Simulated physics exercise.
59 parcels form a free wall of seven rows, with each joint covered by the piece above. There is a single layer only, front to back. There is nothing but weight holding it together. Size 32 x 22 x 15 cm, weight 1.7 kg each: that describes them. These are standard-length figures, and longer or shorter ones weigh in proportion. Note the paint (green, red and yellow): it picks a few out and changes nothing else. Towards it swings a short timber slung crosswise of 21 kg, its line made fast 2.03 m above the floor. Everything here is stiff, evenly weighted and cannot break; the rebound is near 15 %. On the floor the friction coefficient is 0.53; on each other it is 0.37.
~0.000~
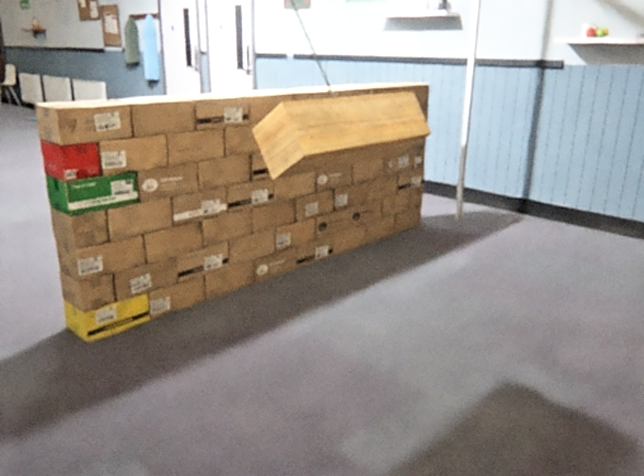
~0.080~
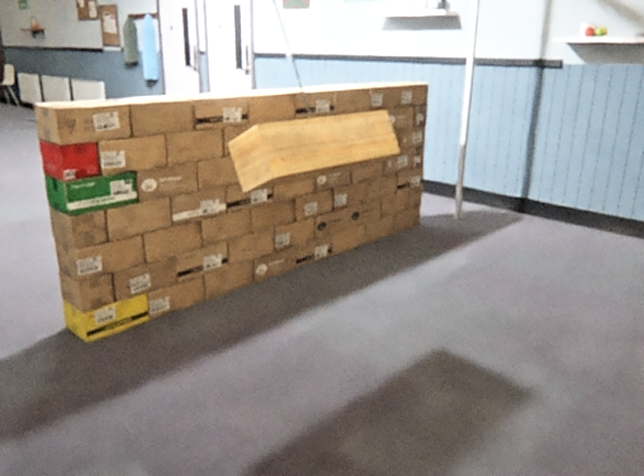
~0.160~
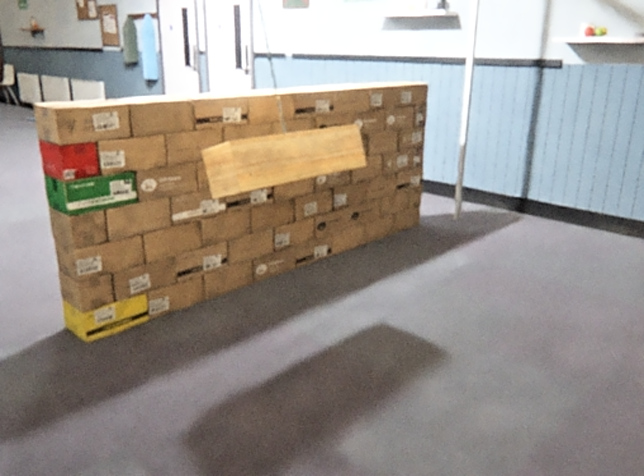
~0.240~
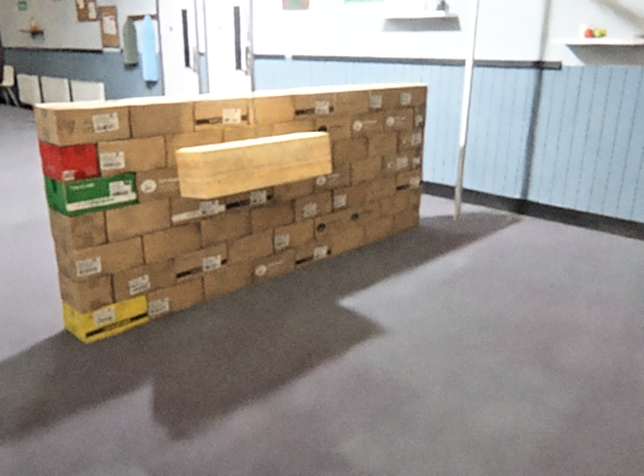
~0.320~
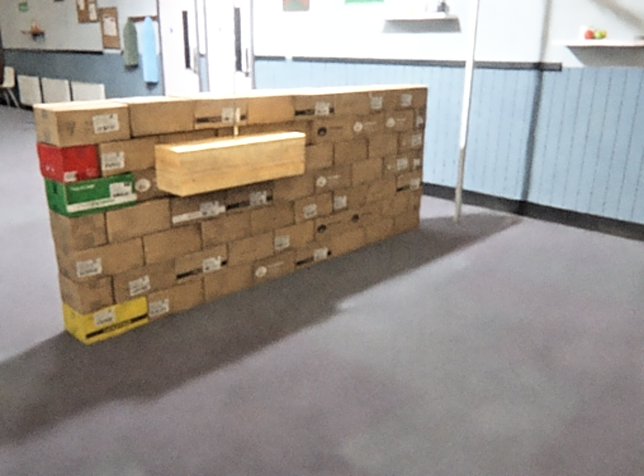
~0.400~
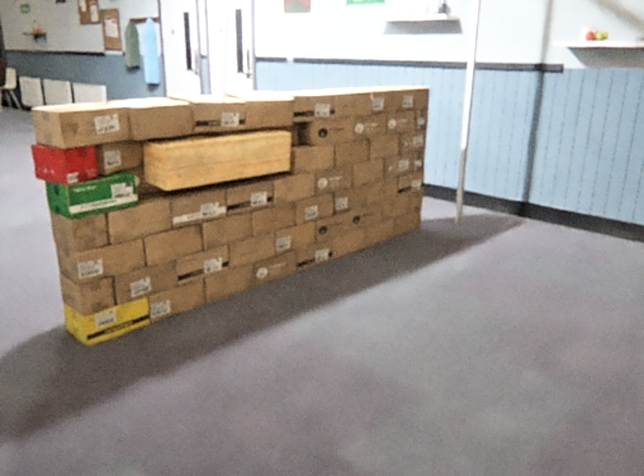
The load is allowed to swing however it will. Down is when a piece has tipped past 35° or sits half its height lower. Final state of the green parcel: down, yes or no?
No.
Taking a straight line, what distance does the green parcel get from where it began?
Straight-line shift: Approx. 0 cm.
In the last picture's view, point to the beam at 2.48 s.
It sits close to pixel (252, 164).
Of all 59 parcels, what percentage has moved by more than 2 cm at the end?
25 %.
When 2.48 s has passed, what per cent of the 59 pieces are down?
15 per cent.
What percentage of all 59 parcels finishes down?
Estimate: About 20% of them.
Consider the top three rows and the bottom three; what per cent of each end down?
50 % and 0 %.
Around 0.84 s, line 23° past plumb; 7 of the 59 parcels down; green parcel unmoved; red parcel displaced 27 mm.
Around 2.48 s, line 3° before plumb; 9 of the 59 parcels down; green parcel unmoved; red parcel displaced 30 mm.
Finally (4.0 s), line 13° before plumb; 13 of the 59 parcels down; green parcel unmoved; red parcel displaced 30 mm; yellow parcel unmoved. Seen by the last camera, middles, green parcel near (92, 192), red parcel near (63, 162).
